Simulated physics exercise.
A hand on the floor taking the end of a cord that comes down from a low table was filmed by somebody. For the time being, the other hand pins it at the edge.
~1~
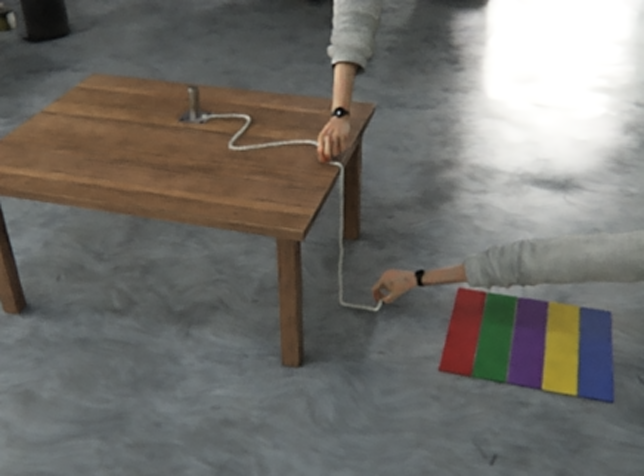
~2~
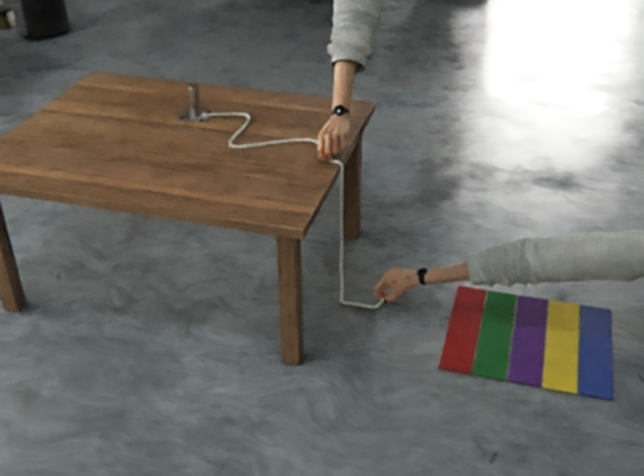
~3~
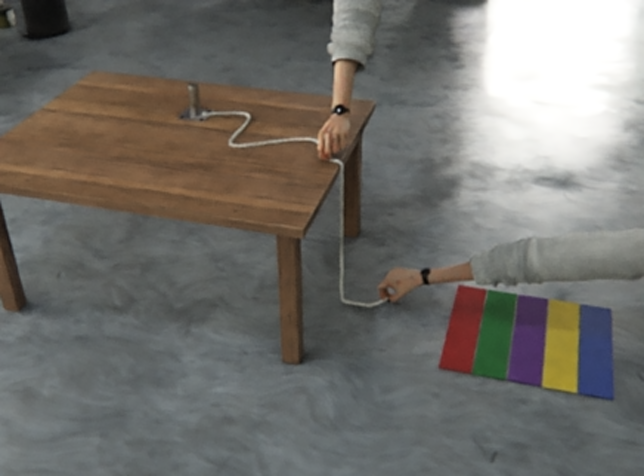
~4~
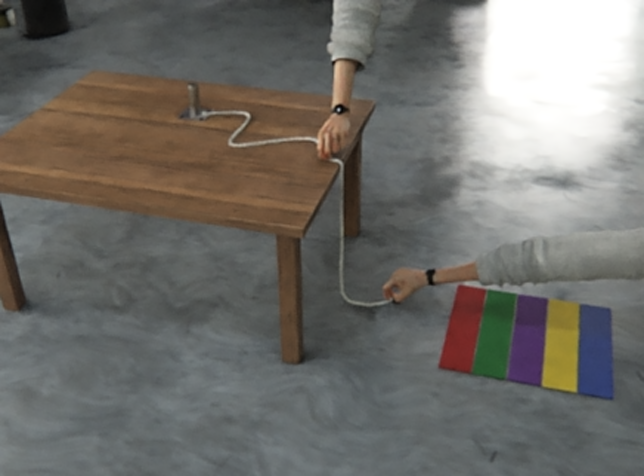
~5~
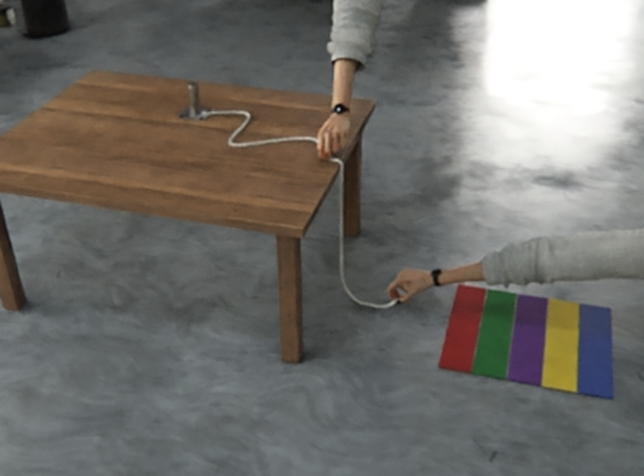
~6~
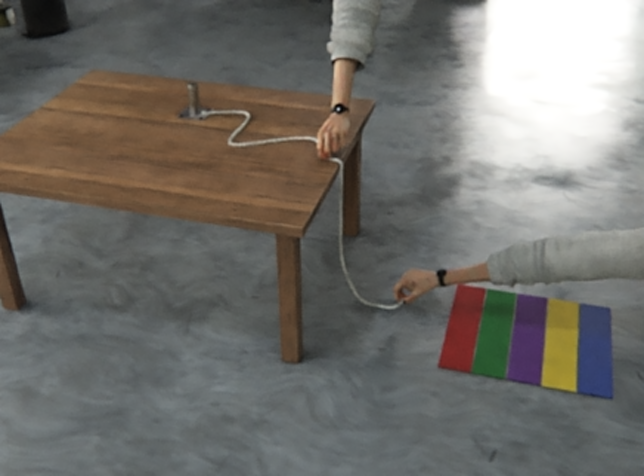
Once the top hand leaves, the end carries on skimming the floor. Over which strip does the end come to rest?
Over the blue strip.
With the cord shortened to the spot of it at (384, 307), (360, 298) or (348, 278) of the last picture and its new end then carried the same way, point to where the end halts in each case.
Respectively (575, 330), (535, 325) and (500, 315).
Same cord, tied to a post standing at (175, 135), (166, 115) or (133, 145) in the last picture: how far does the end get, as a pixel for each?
Results per try: (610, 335); (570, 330); (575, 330).
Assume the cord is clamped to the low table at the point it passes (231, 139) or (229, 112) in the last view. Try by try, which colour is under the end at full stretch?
Try 1: Purple; try 2: Blue.
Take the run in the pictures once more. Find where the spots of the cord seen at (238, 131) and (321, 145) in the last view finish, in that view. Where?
At (277, 132), then (390, 177).
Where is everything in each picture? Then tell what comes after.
End (381, 300); red (458, 357); green (492, 363); purple (526, 369); yellow (561, 375); blue (596, 381), in the first frame.
End (383, 299); cord through (238, 114) (232, 140) (291, 141) (335, 162) (341, 225) (342, 287), in the second frame.
End (387, 299), in the third frame.
End (392, 299); cord through (238, 113) (232, 139) (291, 140) (335, 161) (342, 224) (342, 286), in the fourth frame.
End (397, 300), in the fifth frame.
End (402, 300); cord through (238, 112) (231, 139) (290, 139) (334, 160) (341, 223) (352, 287), in the sixth frame.
A little later, end near (545, 324); over purple.
Next, end near (581, 330); over yellow.
When it is tight, end near (602, 334); over blue. It gets as far as the blue strip.
